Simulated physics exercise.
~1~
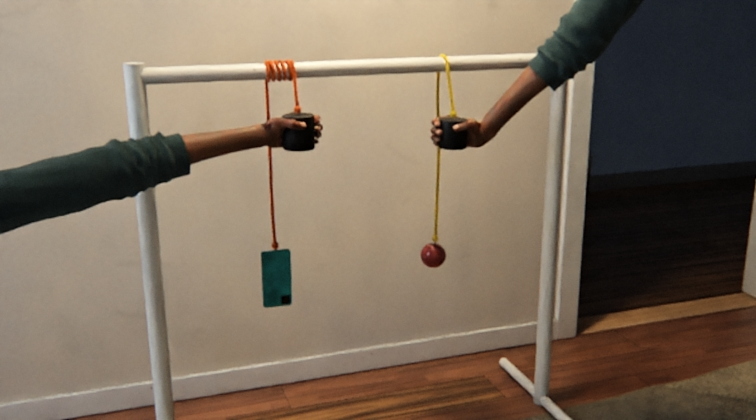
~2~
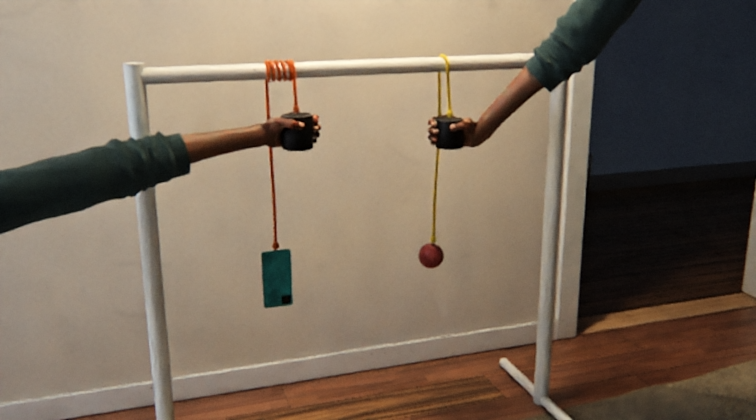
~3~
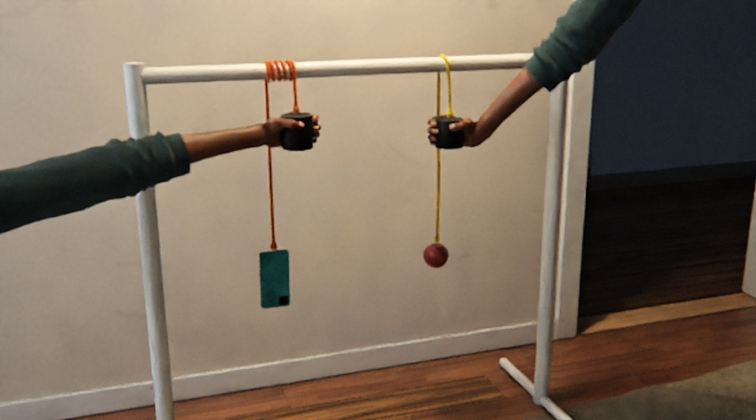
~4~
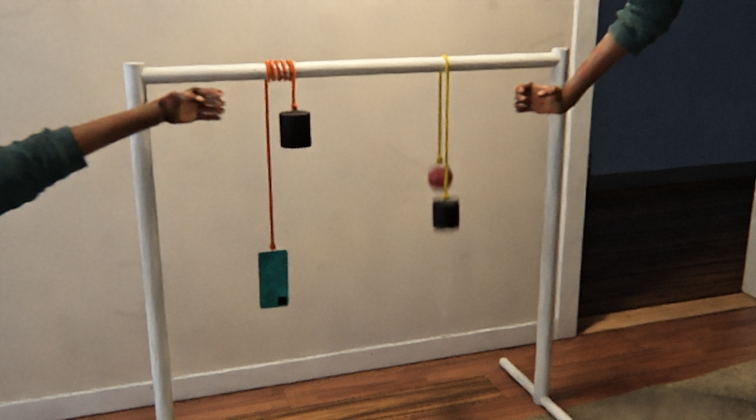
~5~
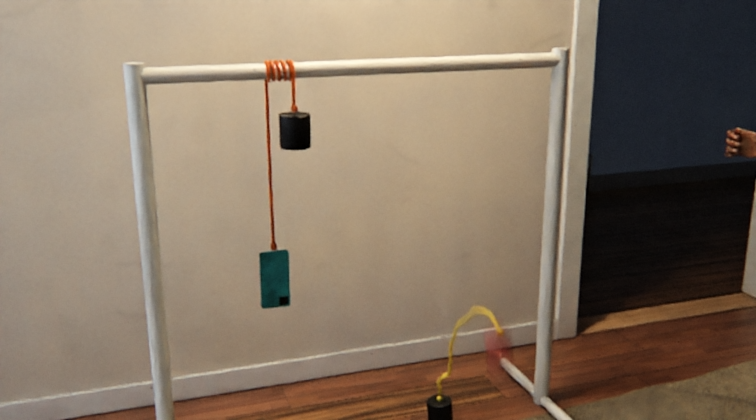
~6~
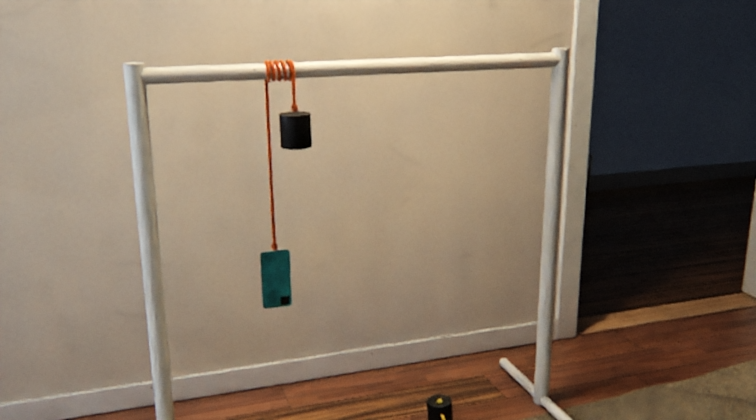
The right black cylinder, on a yellow cord looped over a white rail with a red ball at its other end, dropped to the floor after two hands let go, pulling the cord off, while the left one stayed hanging from its coiled orange cord.
